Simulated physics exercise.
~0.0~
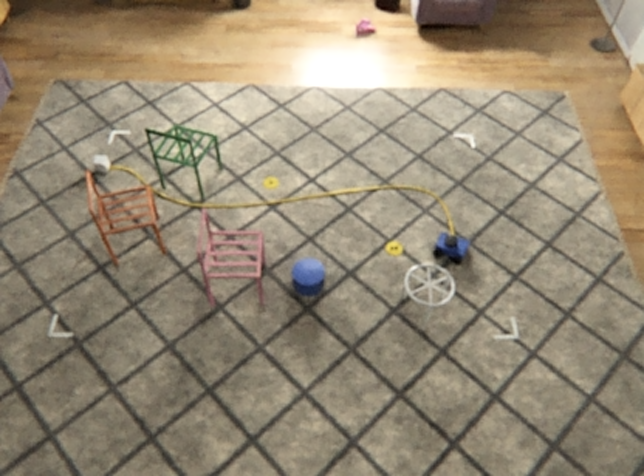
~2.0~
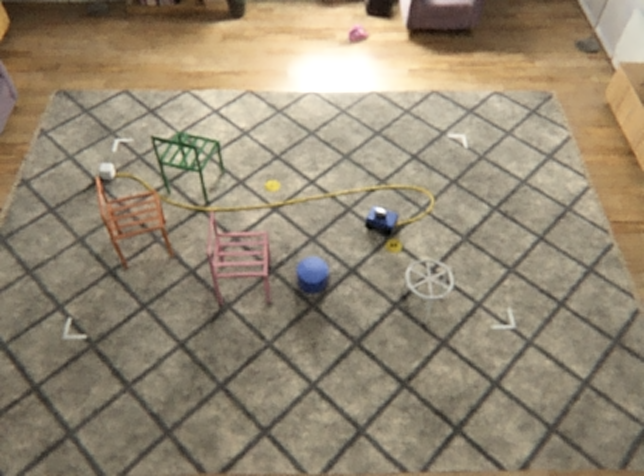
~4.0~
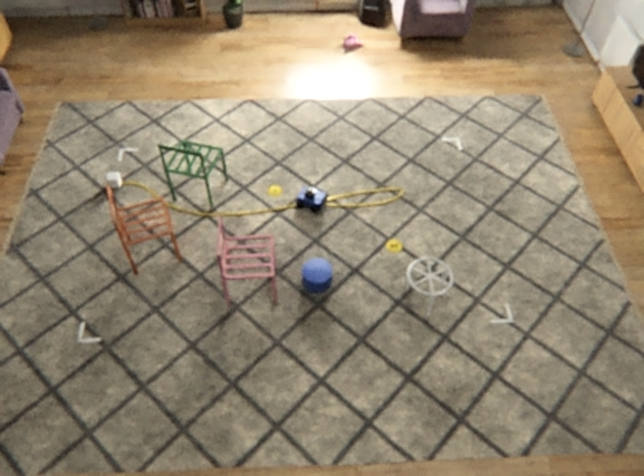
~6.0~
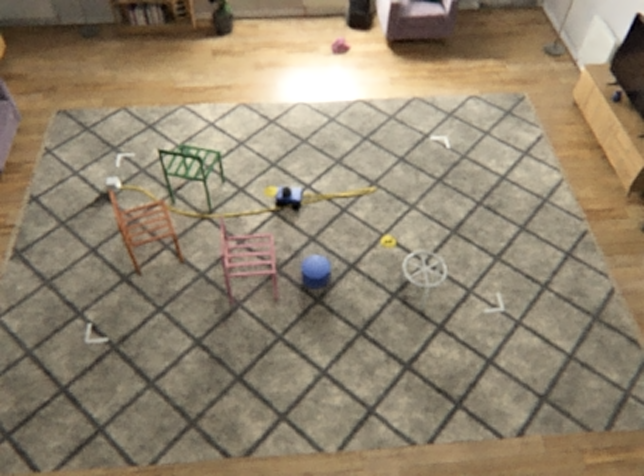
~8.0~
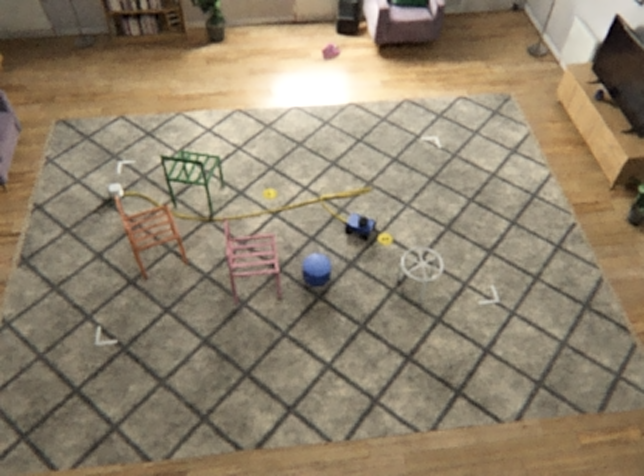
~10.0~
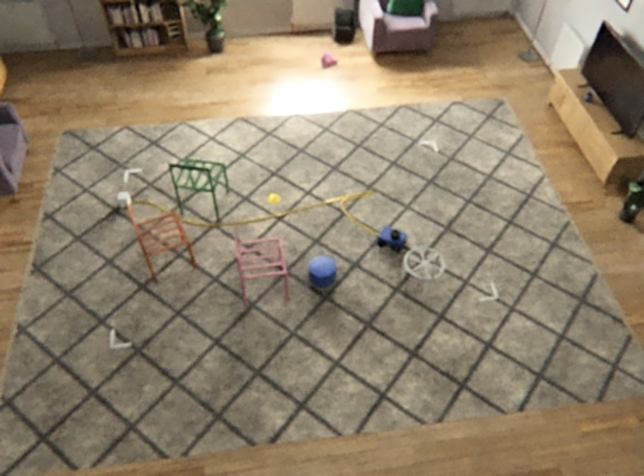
The clip opens on a patterned rug in a living room, where a yellow lead stretches from a small white block at the left to a blue cart near a white stool. Orange, green and pink chairs and a blue tub stand nearby. The cart moves left across the rug, and the lead bends back on itself behind it. It slows near a yellow mark, then turns back toward the right, heading down toward the stool. It ends just beside the white stool, with the lead lying slack and the furniture apparently undisturbed.
